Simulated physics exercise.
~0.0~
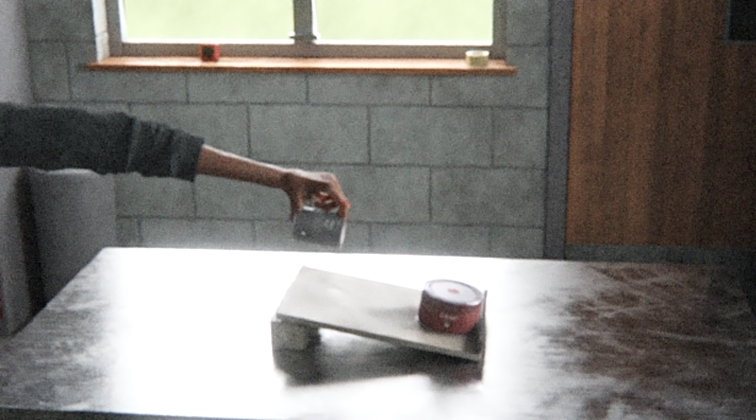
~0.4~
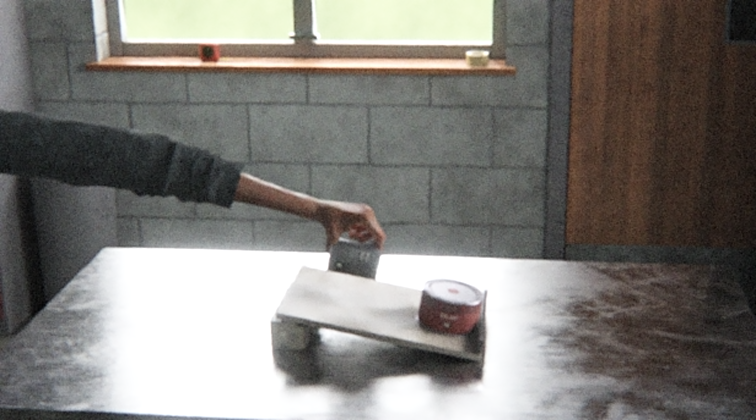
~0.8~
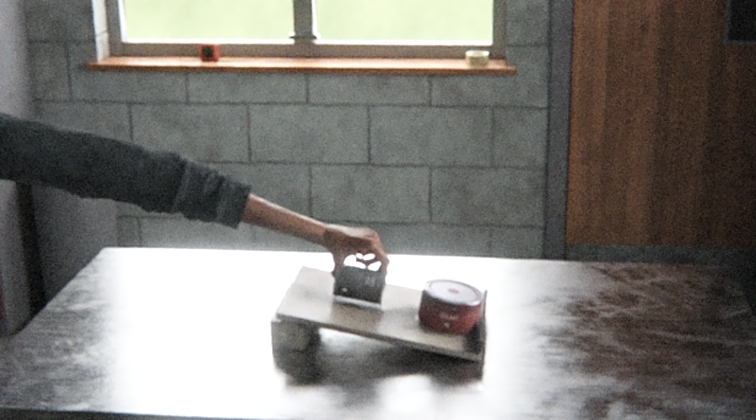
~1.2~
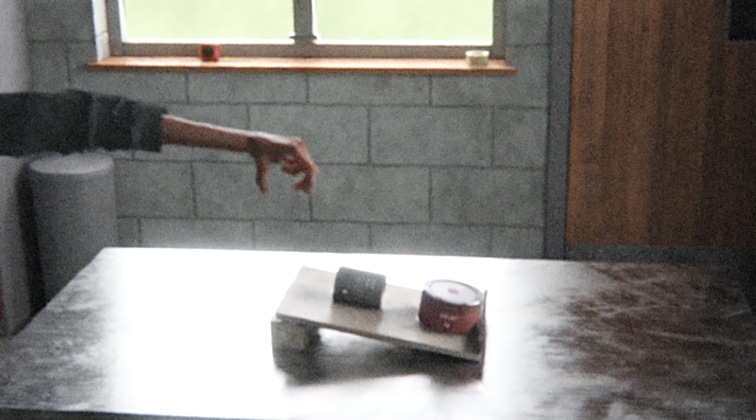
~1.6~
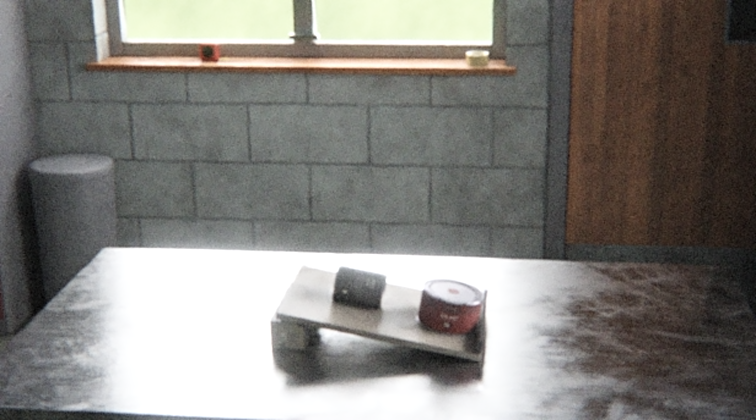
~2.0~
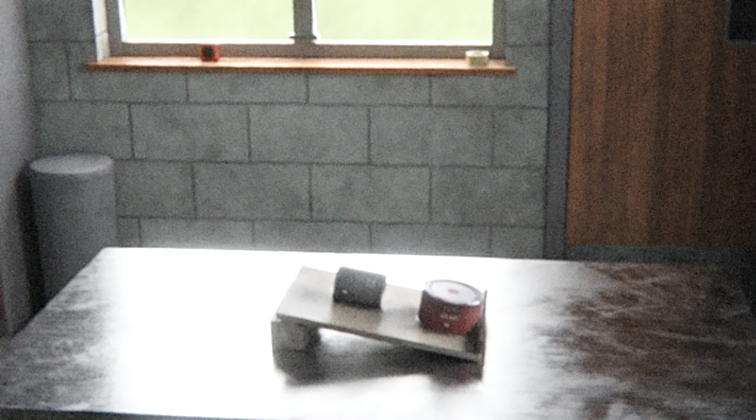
On a glossy table in front of a grey block wall and a window, a board rests propped up at its left end, sloping down to the right, with a red tub sitting near its lower end. An arm in a dark sleeve reaches in from the left, holding a grey tin above the table. The hand carries the tin to the right and lowers it onto the board on its side, to the left of the tub. The fingers let go, and the arm draws back to the left and out of view. The tin stays put on the slope, and the red tub remains in place too.
